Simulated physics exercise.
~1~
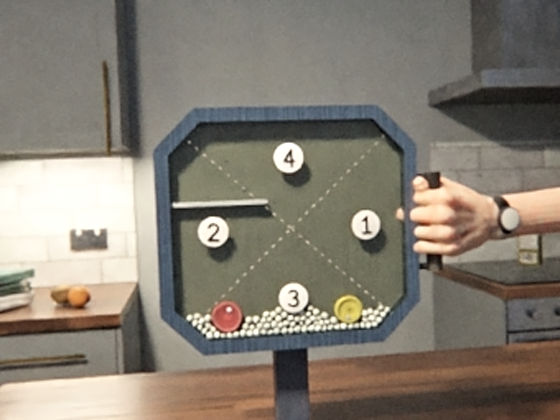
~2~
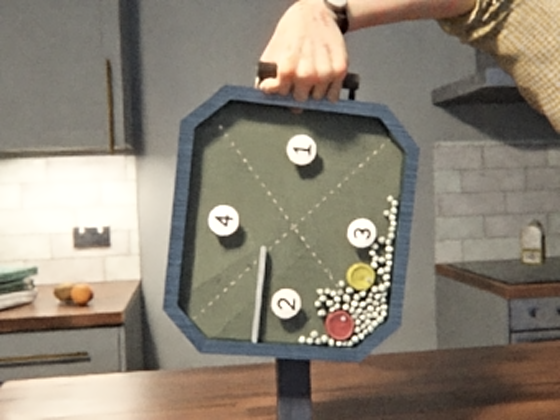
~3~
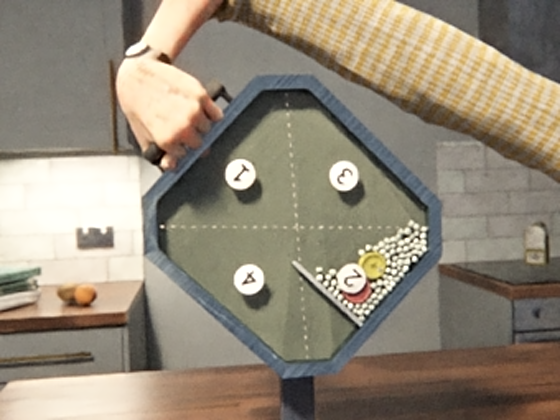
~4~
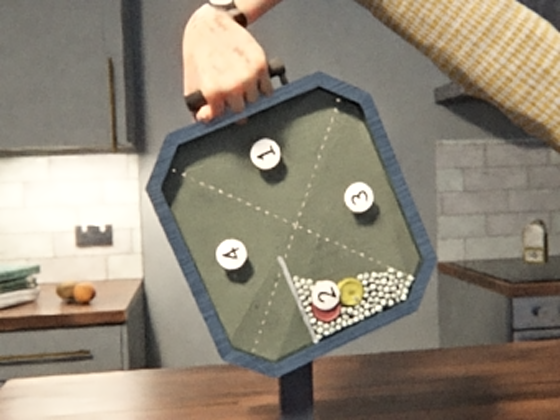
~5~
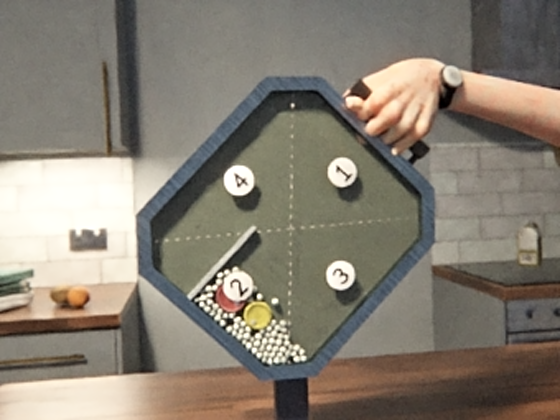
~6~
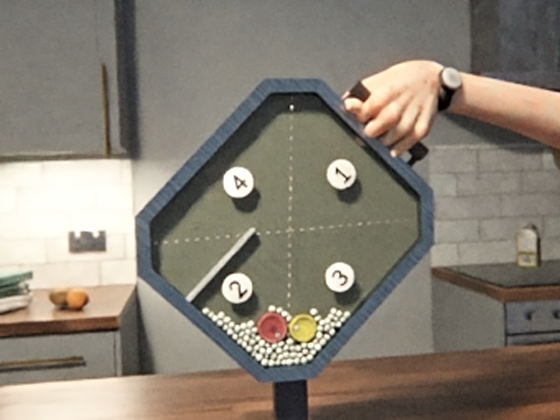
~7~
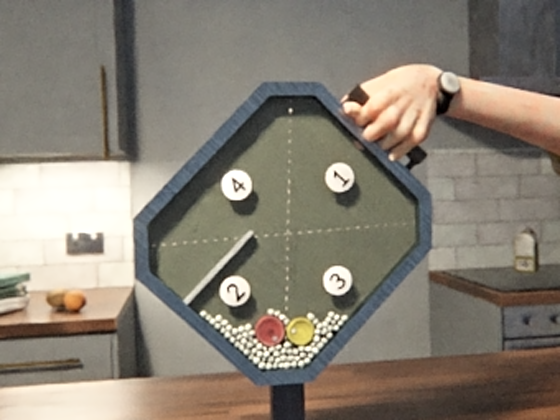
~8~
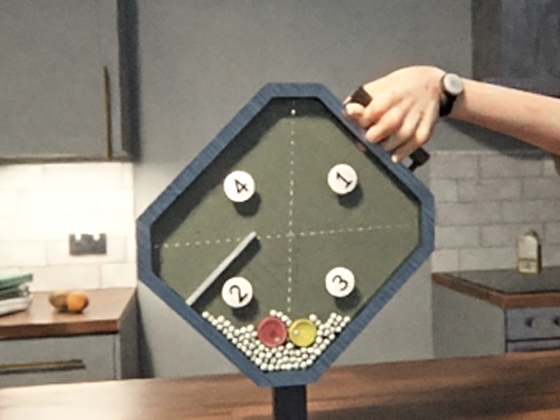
A hand rotating an octagonal case anticlockwise, then partway back, sending white beads sliding until red and yellow discs settle side by side.
